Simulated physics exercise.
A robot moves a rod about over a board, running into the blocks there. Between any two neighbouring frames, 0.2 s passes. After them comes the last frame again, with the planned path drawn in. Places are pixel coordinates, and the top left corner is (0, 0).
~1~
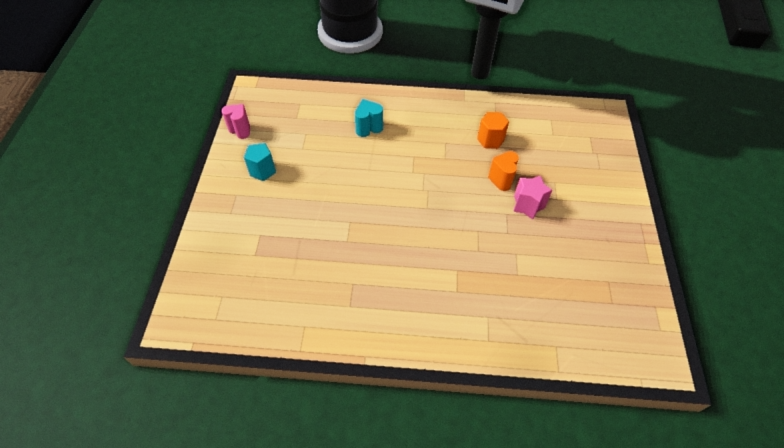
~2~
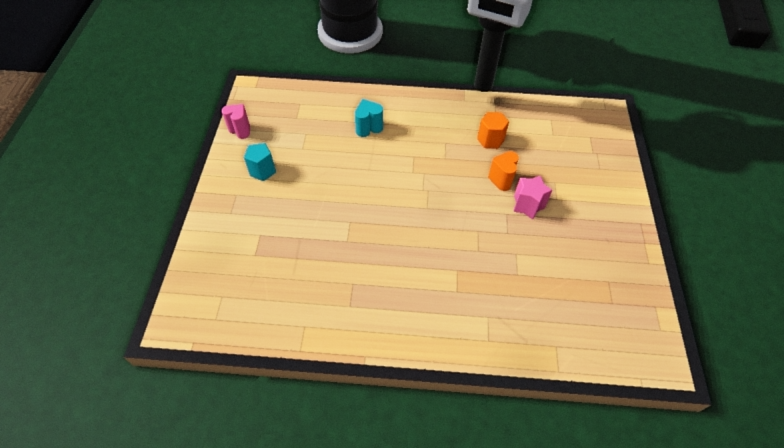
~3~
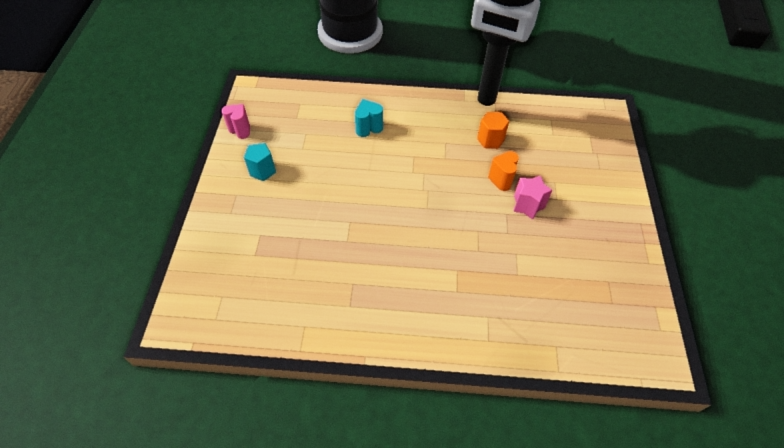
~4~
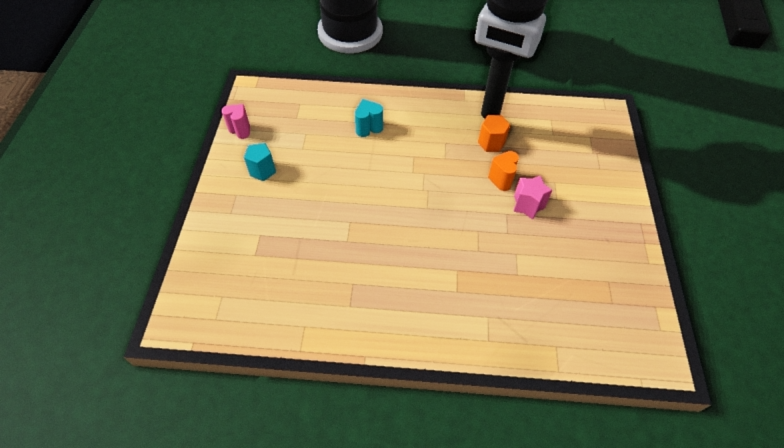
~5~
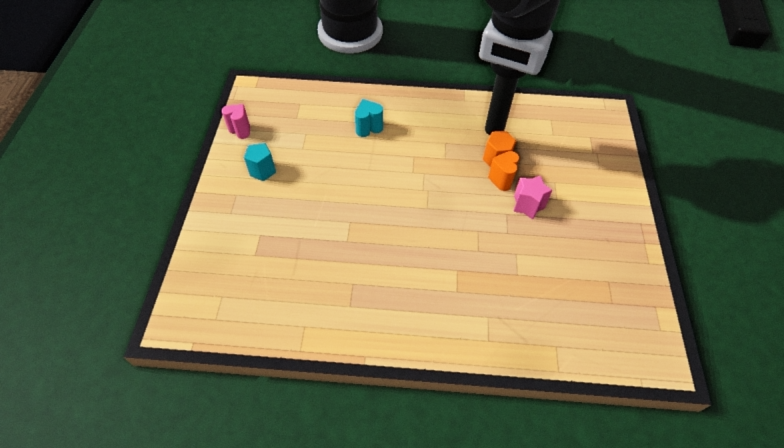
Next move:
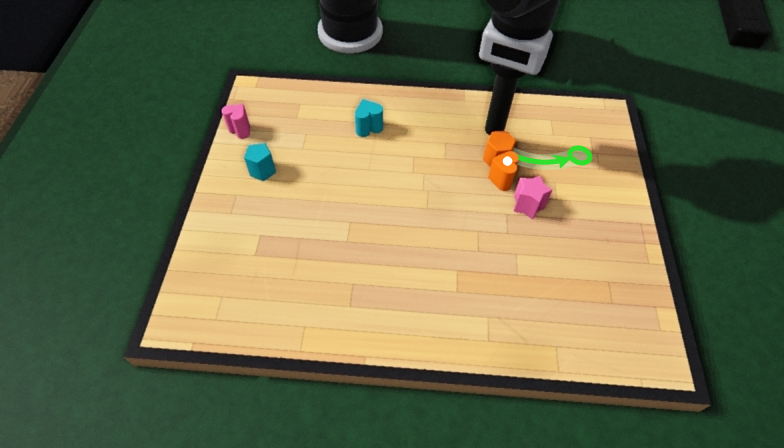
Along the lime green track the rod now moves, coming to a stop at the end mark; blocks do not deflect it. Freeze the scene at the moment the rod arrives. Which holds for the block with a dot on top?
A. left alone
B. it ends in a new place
That would be B.
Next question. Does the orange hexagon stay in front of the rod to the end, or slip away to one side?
My prediction: No longer in front.
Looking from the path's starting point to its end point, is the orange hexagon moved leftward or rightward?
Over to the right.
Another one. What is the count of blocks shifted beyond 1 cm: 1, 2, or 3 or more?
I'd say two blocks get shifted by more than about 1 cm.
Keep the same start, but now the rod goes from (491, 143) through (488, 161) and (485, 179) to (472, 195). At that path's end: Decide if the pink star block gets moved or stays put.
Here's my answer: The pink star block gets displaced.
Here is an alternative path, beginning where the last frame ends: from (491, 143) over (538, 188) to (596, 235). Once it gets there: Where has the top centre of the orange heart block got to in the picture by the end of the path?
So, by the moment the path ends, you'll find the top centre of the orange heart block at (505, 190).
The line goes from (491, 143) over (519, 157) and (551, 162) to (580, 155); the dot is on the orange heart block.
The first path, step by step. One third of the way, rod at (524, 145); orange hexagon at (523, 155), turned 25° clockwise; orange heart block at (513, 172), turned 50° clockwise.
Two thirds of the way, rod at (556, 149); orange hexagon at (526, 156), turned 40° clockwise; orange heart block at (514, 172), turned 50° clockwise.
At the end, rod at (586, 143); orange hexagon at (526, 156), turned 40° clockwise; orange heart block at (514, 172), turned 50° clockwise; pink star block unmoved.
